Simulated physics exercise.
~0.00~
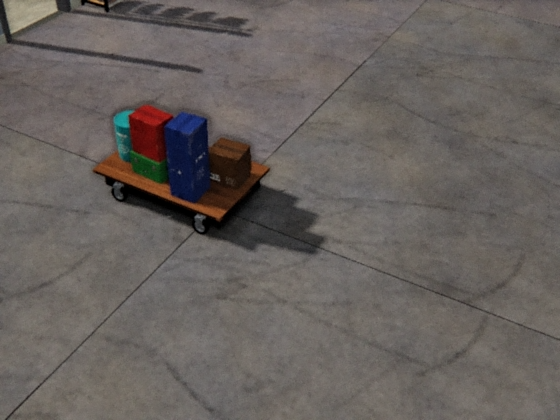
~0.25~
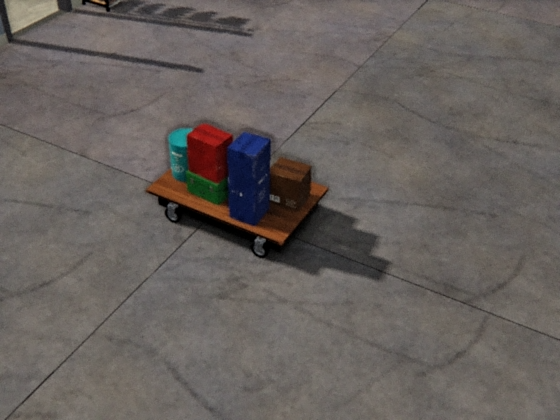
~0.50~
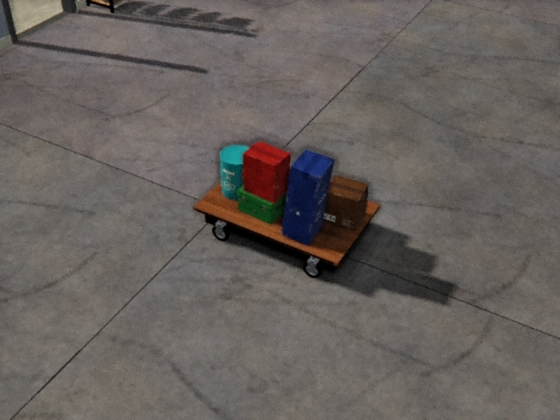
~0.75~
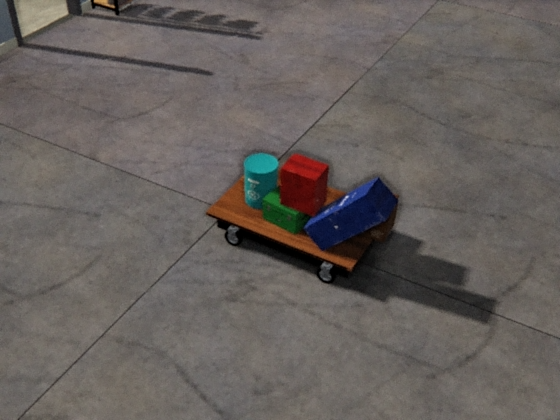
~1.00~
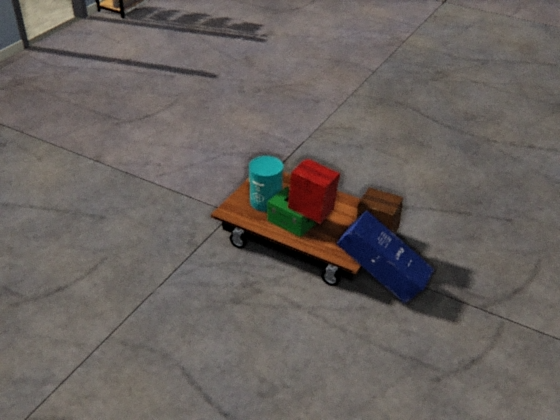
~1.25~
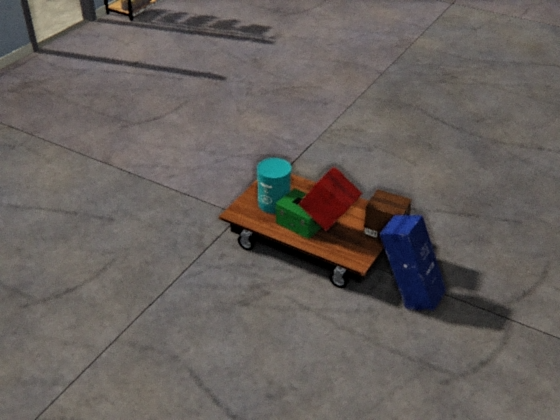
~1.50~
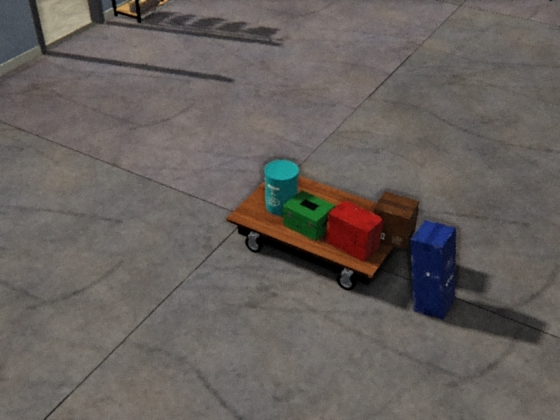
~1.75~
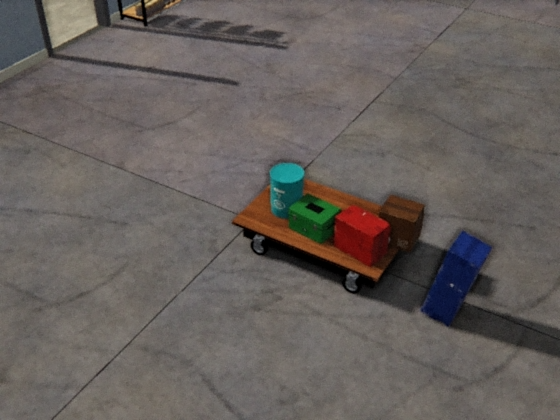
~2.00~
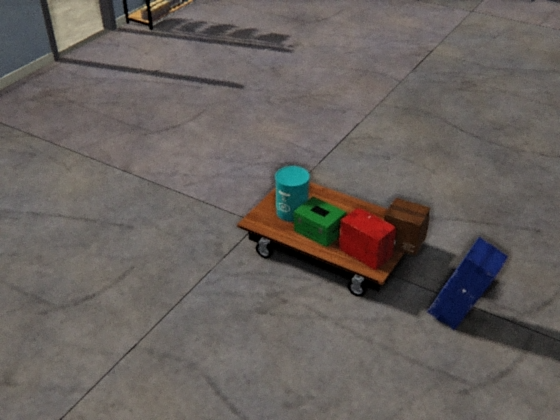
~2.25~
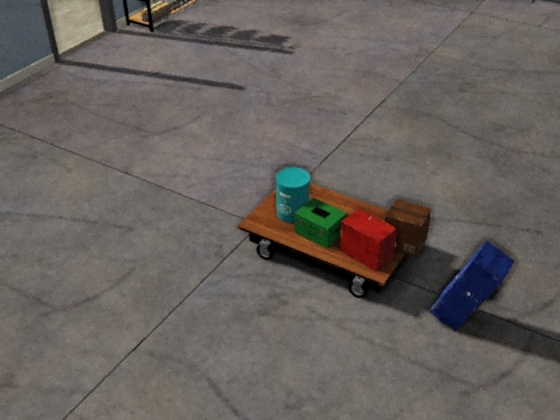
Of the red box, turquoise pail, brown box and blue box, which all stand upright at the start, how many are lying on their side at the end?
Two of them are on their side at the end, the red box and the blue box.
